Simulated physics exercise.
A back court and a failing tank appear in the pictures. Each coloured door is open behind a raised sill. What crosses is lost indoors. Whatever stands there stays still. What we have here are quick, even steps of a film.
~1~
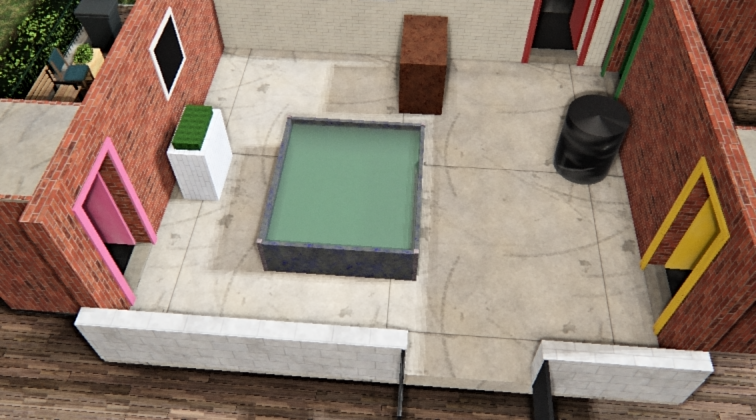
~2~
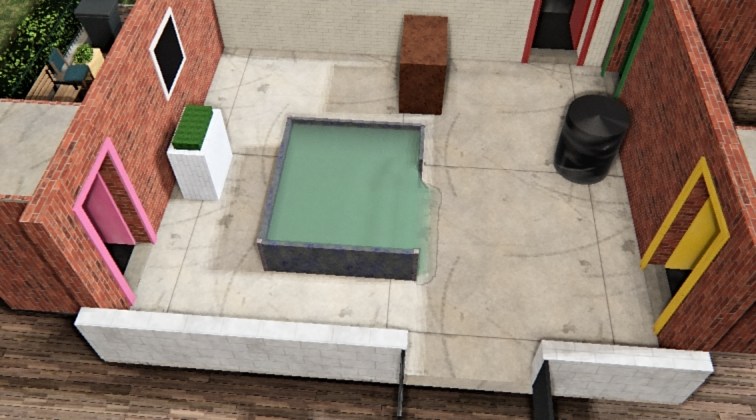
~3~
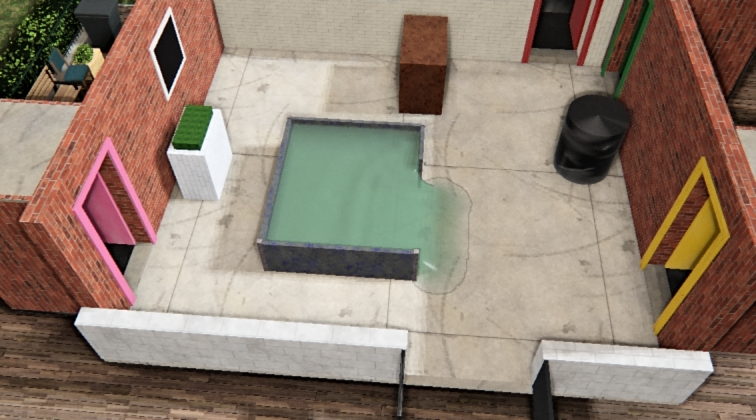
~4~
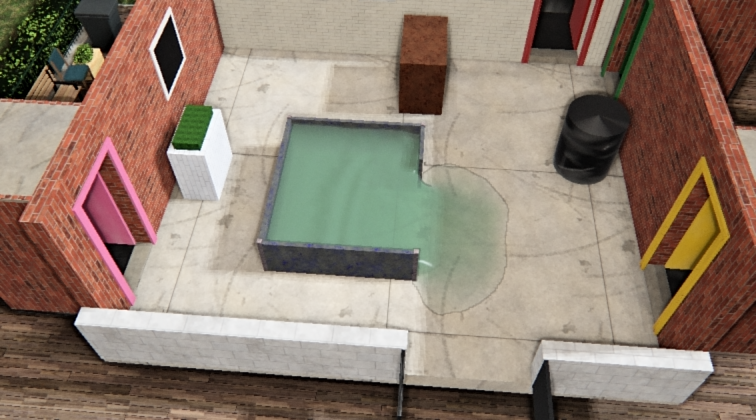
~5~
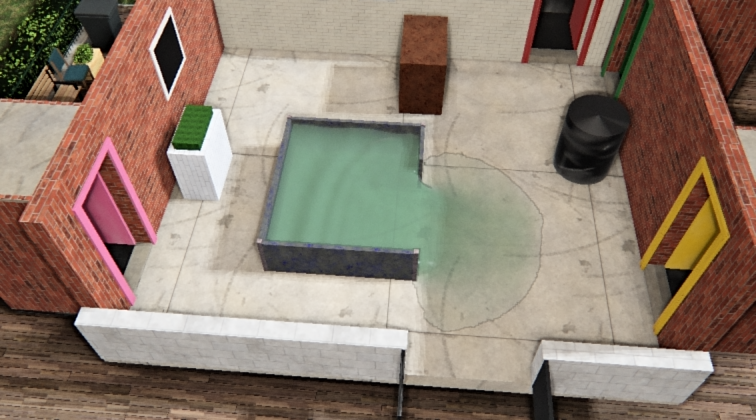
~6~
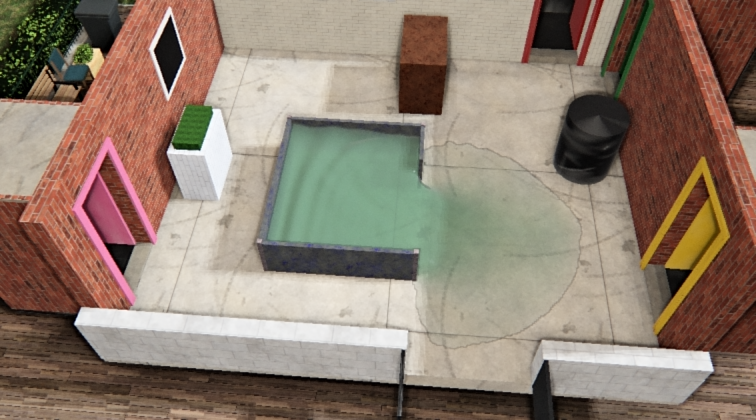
A large open tank of green water stands near the middle of a paved court walled in brick, seen from high above by a still camera. A pink doorway is at left, a yellow one at right, with red and green ones behind, plus a grass-topped white block, a rusty brown box and a black barrel. The tank's right side opens and water pours out, spreading rightward across the paving in a widening, thinning fan while ripples cross the tank.
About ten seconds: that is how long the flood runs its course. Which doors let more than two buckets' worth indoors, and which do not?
The green door does not; the yellow door lets more through; the red door does not; the pink door does not.
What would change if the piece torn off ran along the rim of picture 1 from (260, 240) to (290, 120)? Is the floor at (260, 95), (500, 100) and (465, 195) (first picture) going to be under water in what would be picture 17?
Point by point: Swamped, untouched and untouched.
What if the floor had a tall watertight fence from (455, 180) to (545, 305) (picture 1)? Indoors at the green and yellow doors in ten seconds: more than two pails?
Log - green door: Below the line; yellow door: Below the line.
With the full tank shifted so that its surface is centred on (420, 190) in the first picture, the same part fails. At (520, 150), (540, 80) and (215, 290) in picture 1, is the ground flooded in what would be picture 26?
Going through the three spots in turn: Gets wet, gets wet, stays untouched.
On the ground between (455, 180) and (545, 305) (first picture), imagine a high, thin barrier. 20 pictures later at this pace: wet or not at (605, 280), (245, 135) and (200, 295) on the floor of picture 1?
Point by point: First submerged, second not reached, third not reached.
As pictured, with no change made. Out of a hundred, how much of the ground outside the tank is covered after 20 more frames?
It comes to roughly 40 in a hundred.
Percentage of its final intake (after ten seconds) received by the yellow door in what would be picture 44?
Around 100 %.
A moment on, water covers 30 % of the floor; the green door not reached, the yellow door wet at the sill, nothing in, the red door not reached, the pink door not reached.
Next, water covers 35 % of the floor; the green door not reached, the yellow door over two buckets in, the red door not reached, the pink door not reached.
Then, water covers 40 % of the floor; the green door wet at the sill, nothing in, the yellow door far over two buckets in, the red door wet at the sill, nothing in, the pink door not reached.
Later, water covers 55 % of the floor; the green door wet at the sill, nothing in, the yellow door far over two buckets in, the red door under two buckets in, the pink door not reached.
In the end, water covers 85 % of the floor; the green door wet at the sill, nothing in, the yellow door far over two buckets in, the red door under two buckets in, the pink door wet at the sill, nothing in.
